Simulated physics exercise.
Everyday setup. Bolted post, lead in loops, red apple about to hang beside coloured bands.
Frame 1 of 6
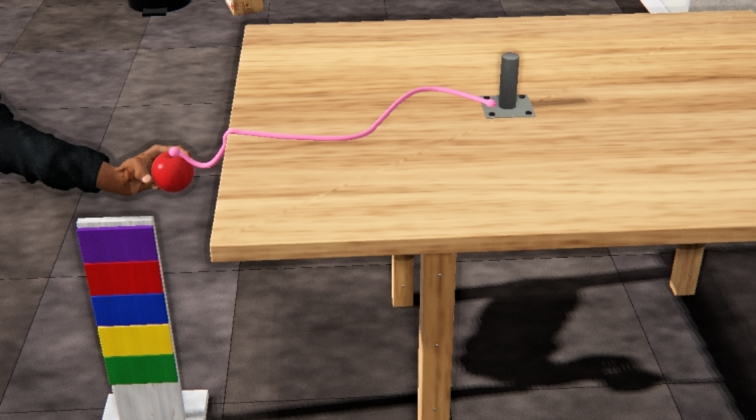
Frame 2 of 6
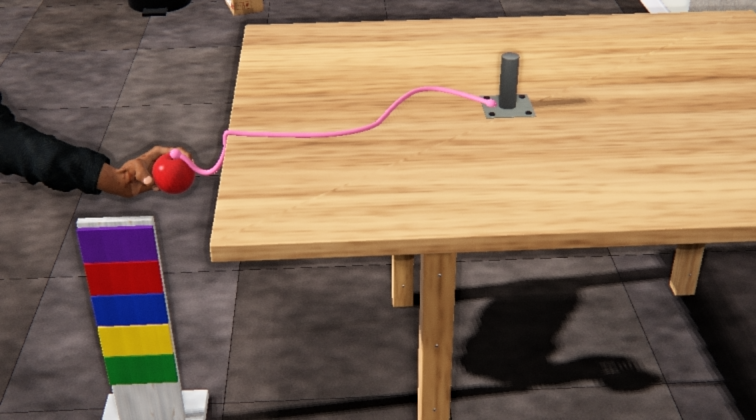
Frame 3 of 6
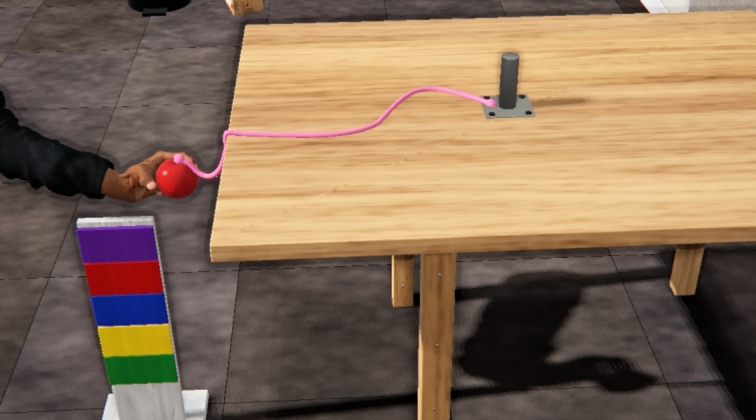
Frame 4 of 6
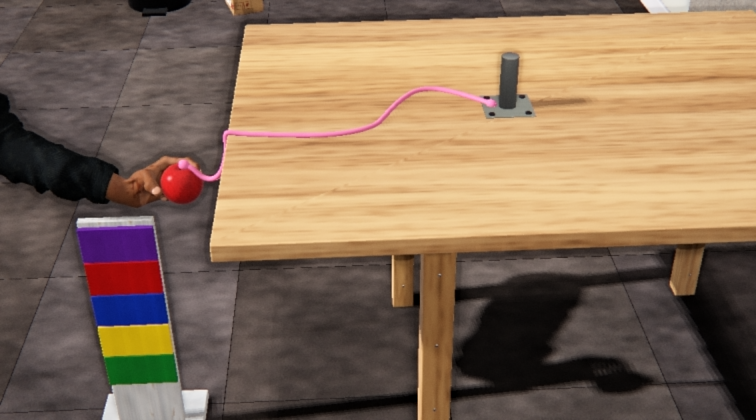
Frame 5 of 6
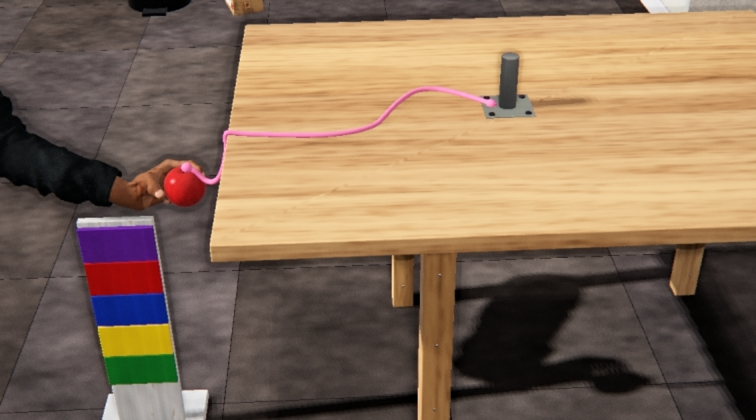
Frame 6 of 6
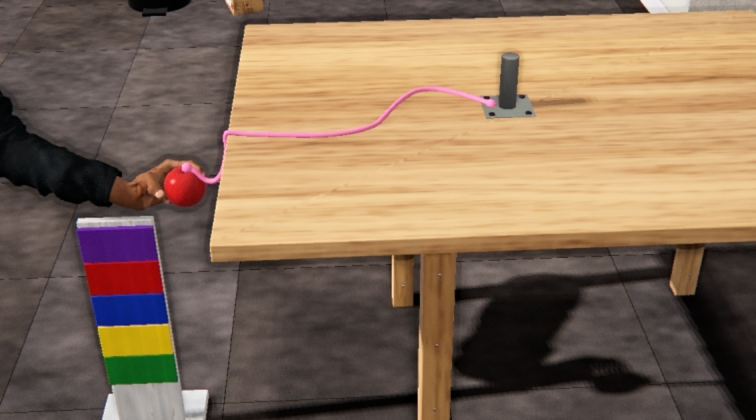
To begin with, a hand holds a red ball-shaped object tied to a pink cord, which winds across a wooden table from a dark post, above a board of coloured bands. The hand lowers the object slightly and shifts it a little right, then stays almost still while the cord on the tabletop barely changes.
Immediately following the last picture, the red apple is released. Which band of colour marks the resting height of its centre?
The red band marks it.
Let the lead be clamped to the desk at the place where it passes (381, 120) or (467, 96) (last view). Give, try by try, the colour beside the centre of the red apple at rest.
In order: Purple; red.
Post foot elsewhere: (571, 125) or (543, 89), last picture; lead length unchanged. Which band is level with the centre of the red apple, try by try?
First try: Purple; second try: Purple.
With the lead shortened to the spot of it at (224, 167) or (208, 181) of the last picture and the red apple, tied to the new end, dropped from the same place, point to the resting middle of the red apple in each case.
Estimated pixels: (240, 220) then (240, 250).
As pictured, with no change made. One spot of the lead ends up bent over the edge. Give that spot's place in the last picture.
You'll find it close to (286, 135).
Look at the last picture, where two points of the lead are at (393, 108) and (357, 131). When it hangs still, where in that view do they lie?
They go to (359, 112) and to (297, 115).
Soon after, apple near (268, 250); level with red.
After that, apple near (219, 266); level with red.
In the end, apple near (240, 267); level with red. At red.
